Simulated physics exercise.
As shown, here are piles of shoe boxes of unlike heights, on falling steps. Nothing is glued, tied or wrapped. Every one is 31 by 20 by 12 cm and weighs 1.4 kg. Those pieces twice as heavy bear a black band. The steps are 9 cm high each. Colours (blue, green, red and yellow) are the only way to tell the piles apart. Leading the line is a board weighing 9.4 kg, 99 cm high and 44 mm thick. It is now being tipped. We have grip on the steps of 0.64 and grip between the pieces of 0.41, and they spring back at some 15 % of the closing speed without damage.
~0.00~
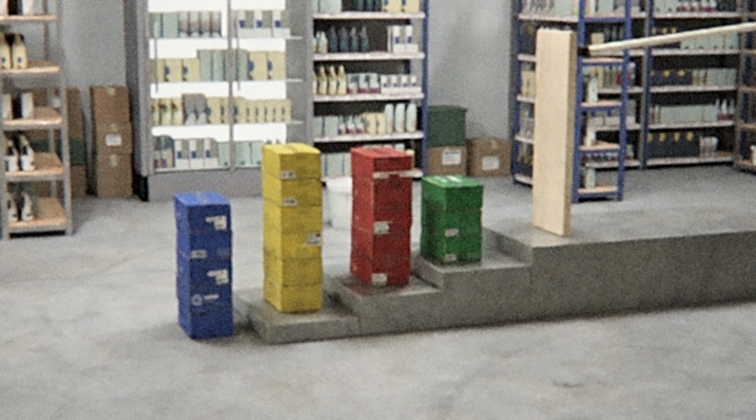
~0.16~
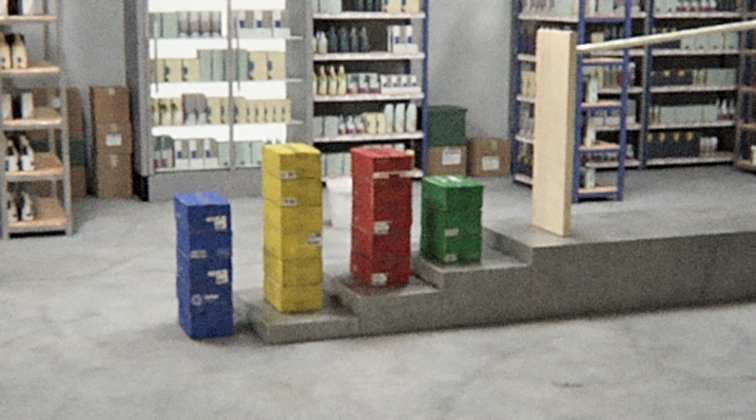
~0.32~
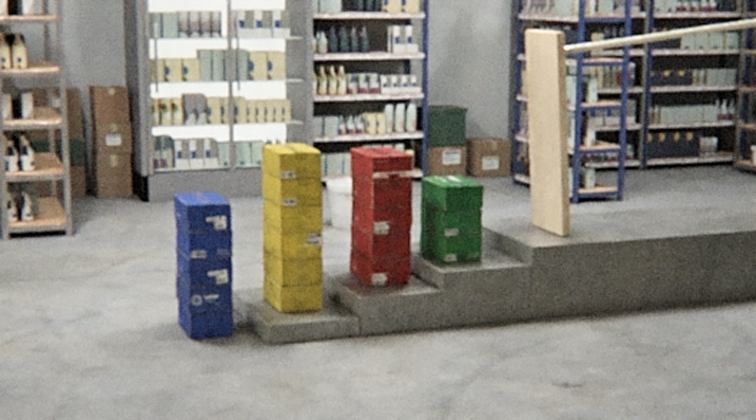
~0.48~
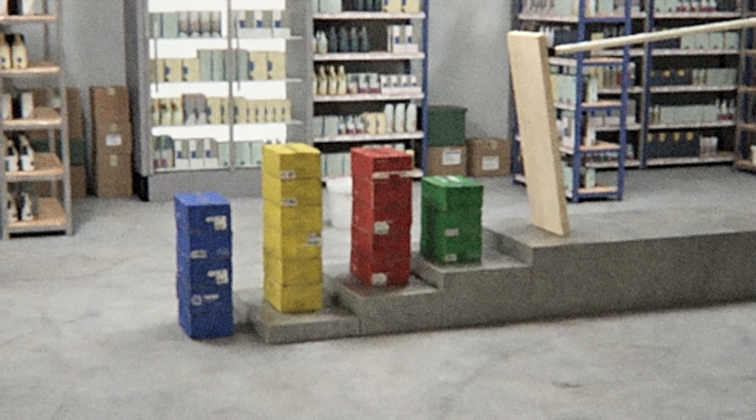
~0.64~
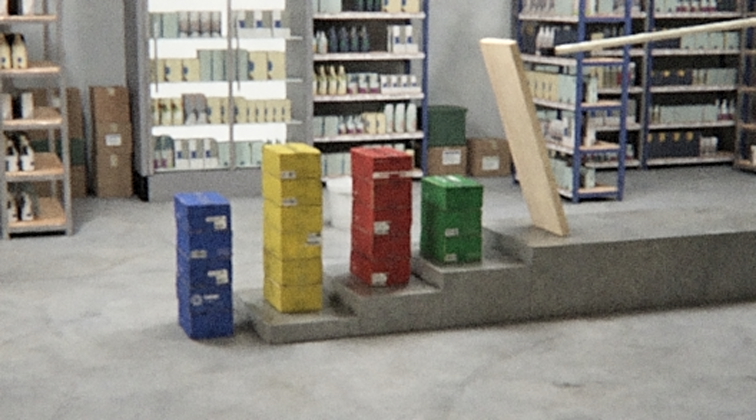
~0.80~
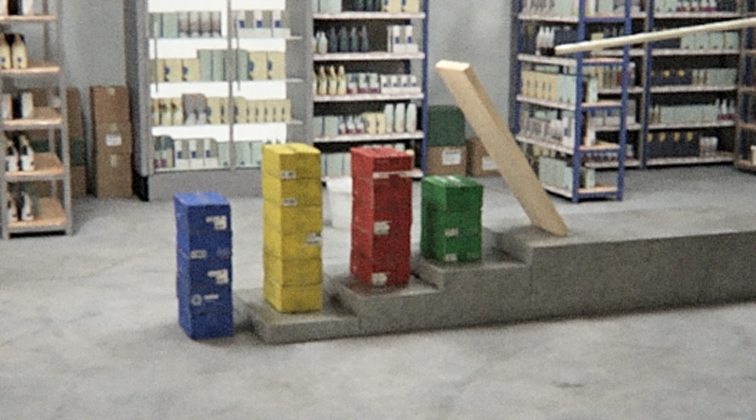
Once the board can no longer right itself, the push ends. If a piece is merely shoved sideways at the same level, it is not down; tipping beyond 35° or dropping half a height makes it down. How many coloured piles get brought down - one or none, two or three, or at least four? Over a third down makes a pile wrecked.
One or none.
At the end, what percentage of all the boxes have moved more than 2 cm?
5 %.
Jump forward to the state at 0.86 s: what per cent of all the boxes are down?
0 per cent at that moment.
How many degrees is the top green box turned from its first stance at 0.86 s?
Near 0 degrees from how it began.
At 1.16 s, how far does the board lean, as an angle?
At that moment it leans around 65° from upright.
After 0.86 s, board 42° from upright; none of the 19 boxes down.
After 0.94 s, board 56° from upright; none of the 19 boxes down.
After 1.16 s, board 64° from upright; none of the 19 boxes down, 1 disturbed; top green box shifted 50 mm.
At rest (1.9 s), board 61° from upright; none of the 19 boxes down, 1 disturbed; top green box shifted 52 mm; top red box unmoved. No coloured pile is wrecked. As the last picture would show them, middles, top green box near (442, 194), top red box near (380, 165).
